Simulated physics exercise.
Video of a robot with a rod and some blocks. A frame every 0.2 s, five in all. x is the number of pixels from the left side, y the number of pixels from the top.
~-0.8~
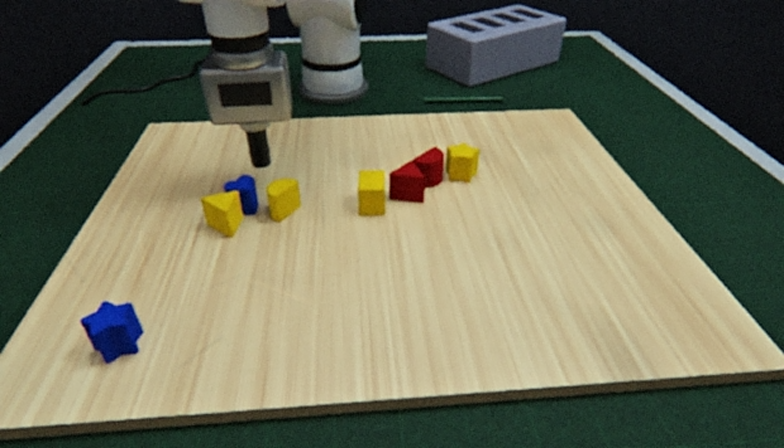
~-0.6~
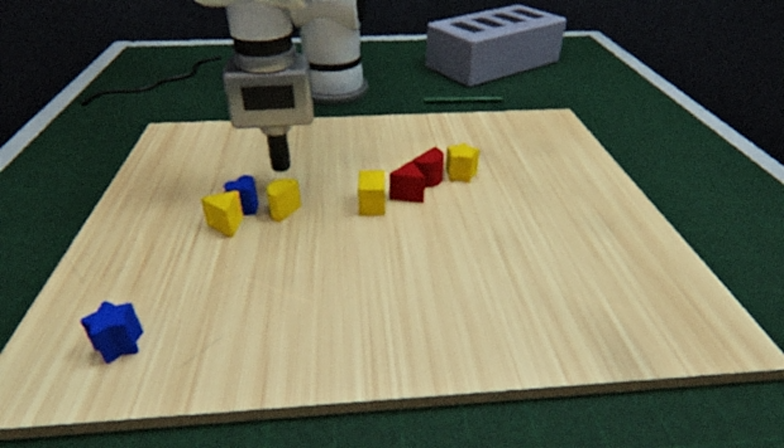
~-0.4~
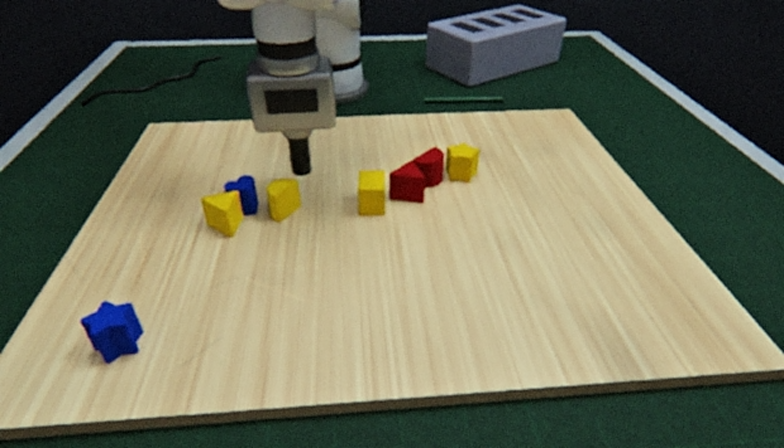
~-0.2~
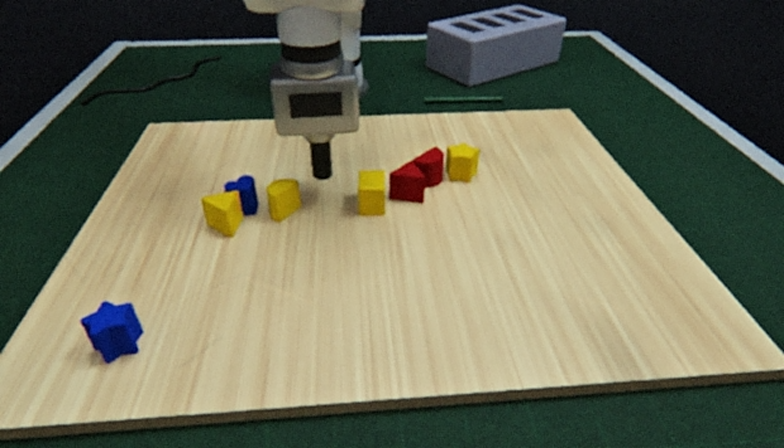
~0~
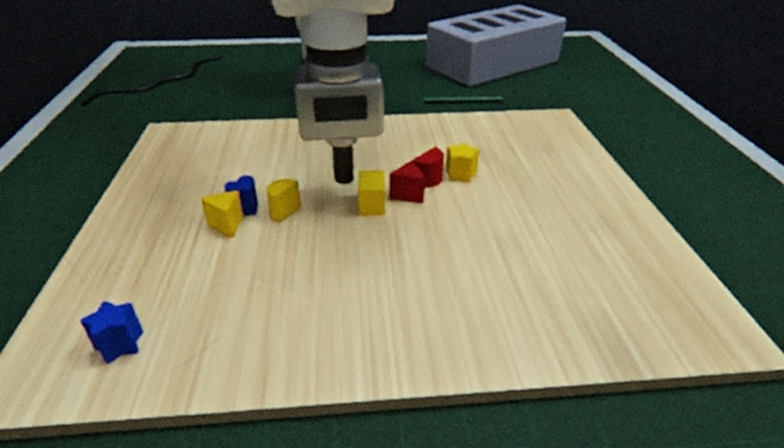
A robot arm with a dark rod glides steadily to the right above a wooden board, passing behind a yellow block toward a yellow oblong one, while the yellow, red and blue blocks all stay still.
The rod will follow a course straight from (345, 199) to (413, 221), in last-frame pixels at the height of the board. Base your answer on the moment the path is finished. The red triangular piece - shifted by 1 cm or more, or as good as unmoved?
It shifts.
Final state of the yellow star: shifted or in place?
That block stays in place.
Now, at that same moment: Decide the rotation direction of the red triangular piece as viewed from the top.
From the top: Counterclockwise.
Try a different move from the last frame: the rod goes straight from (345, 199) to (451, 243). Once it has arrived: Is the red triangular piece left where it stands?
Short answer: No.
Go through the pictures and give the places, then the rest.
Tip of the rod at (262, 164), middles of tops, yellow D-shaped block at (280, 185), yellow oblong at (372, 179), red triangular piece at (409, 170), yellow star at (463, 150), in the first frame.
Rod at (281, 168), nothing pushed, in the second frame.
Rod at (302, 172), nothing pushed, in the third frame.
Rod at (323, 176), nothing pushed, in the fourth frame.
Rod at (344, 180), yellow D-shaped block at (280, 185), yellow oblong at (372, 179), red triangular piece at (409, 170), yellow star at (463, 150), in the fifth frame.
On the path given first. Halfway along, rod at (378, 190); yellow oblong at (401, 187); red triangular piece at (423, 171), turned 55° anticlockwise.
At the end, rod at (414, 201); yellow D-shaped block unmoved; yellow oblong at (439, 195); red triangular piece at (433, 174), turned 105° anticlockwise; yellow star unmoved.
